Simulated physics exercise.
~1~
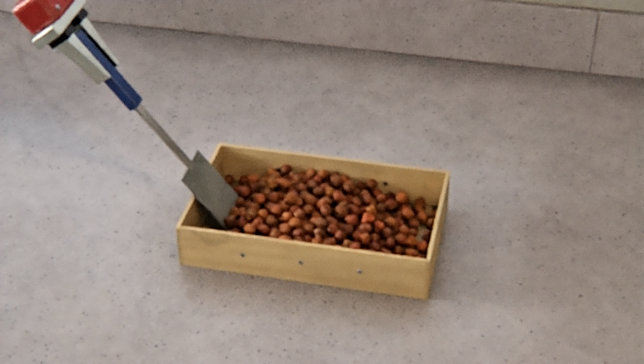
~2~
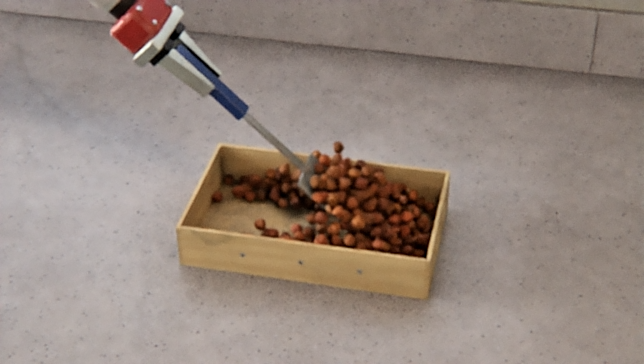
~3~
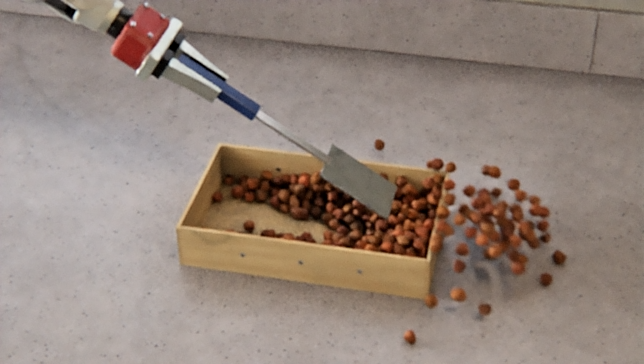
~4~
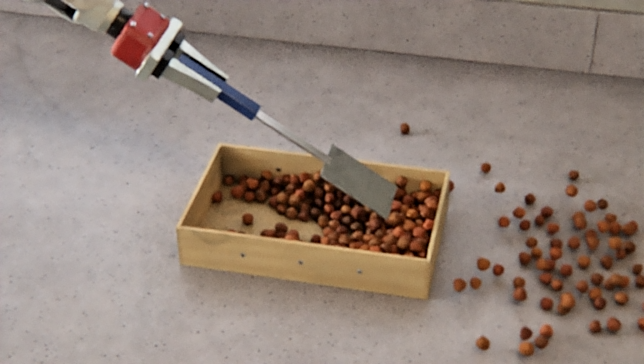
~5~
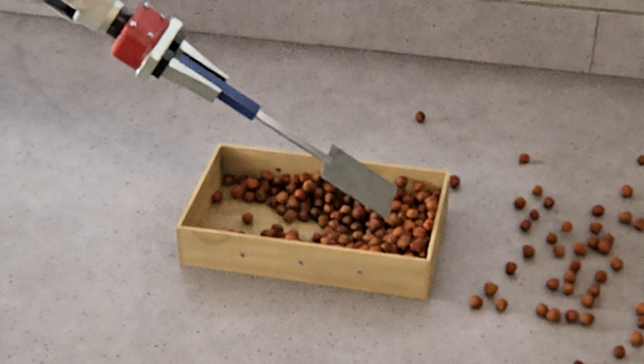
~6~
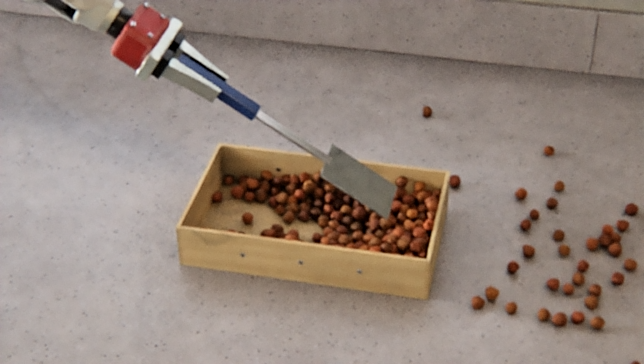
At the start, a robot arm holds a flat metal turner at the left end of a shallow wooden trough filled with small reddish-brown hazelnuts, on a speckled grey surface. The blade pushes to the right through the nuts, clearing the near left part of the trough floor and heaping them toward the right side. It then rises and tilts flatter as a burst of nuts flies over the right end. The turner stops above the remaining pile while the spilled nuts scatter and roll across the surface. At the end, most nuts remain in the trough, with many strewn to its right.
